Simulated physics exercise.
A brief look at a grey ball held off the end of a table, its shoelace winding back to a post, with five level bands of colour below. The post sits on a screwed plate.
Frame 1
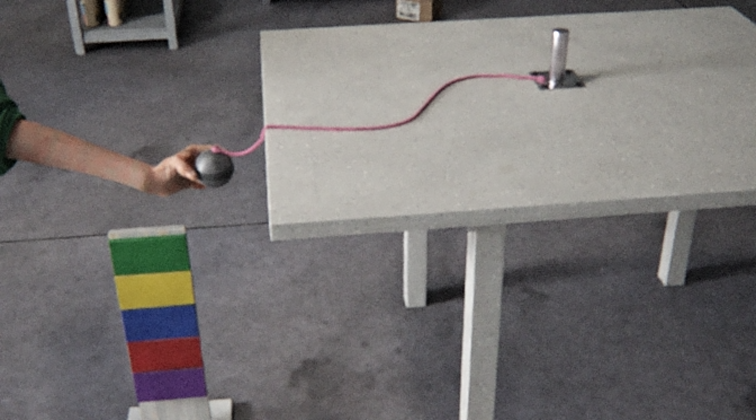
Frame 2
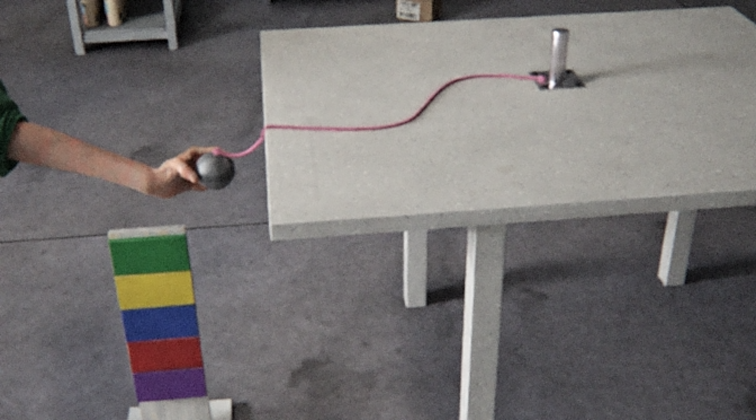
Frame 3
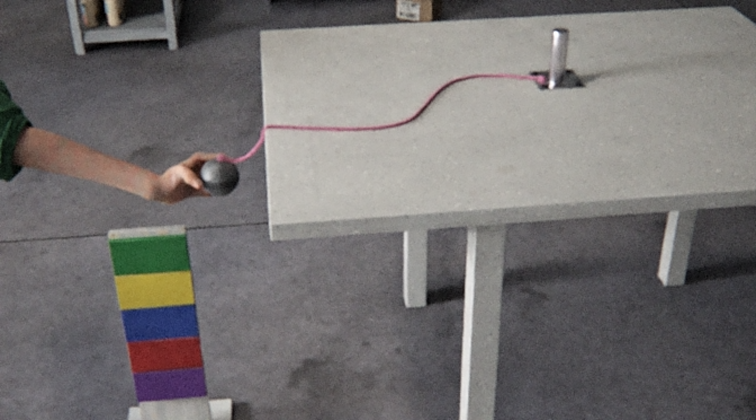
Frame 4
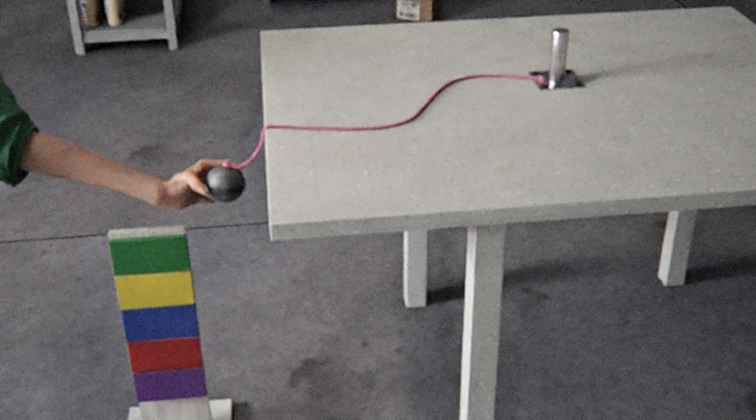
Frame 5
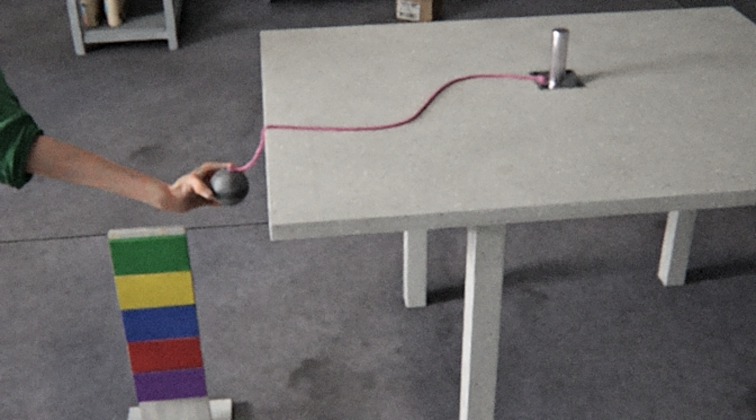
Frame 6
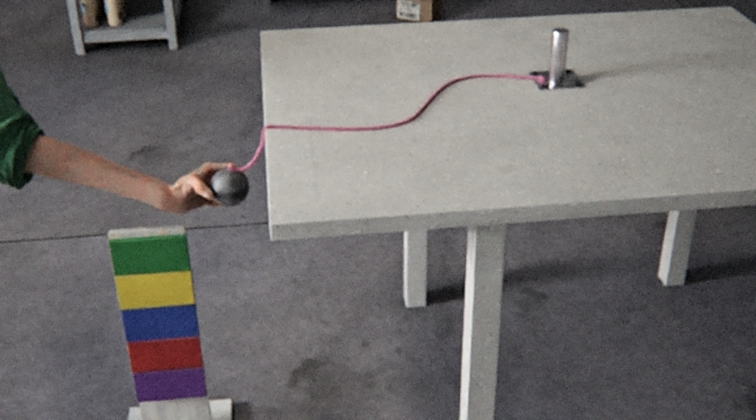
A grey ball, held in a hand off the left end of a pale table, shifts slightly down and to the right as the arm eases it along. The pink shoelace stays winding across the tabletop to the metal post, and by the close the ball is nearly still, above and right of the upright colour bands.
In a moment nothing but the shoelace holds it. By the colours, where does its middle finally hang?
At the green band.
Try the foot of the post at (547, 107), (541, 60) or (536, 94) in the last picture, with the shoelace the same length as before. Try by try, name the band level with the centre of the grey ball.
Taking each post in turn, it's yellow, then green, then yellow.
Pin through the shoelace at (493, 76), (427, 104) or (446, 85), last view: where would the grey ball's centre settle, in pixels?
Per try (px, approx.): (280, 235); (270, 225); (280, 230).
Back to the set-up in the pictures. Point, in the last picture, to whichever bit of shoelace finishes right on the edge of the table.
Spot: Approx. (312, 128).
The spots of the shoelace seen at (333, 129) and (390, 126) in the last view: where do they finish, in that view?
One ends up around (280, 120), the other around (334, 112).
A little later, ball near (296, 240); level with green.
Next, ball near (252, 245); level with green.
When it is over, ball near (280, 244); level with green. Its centre hangs level with the green band.
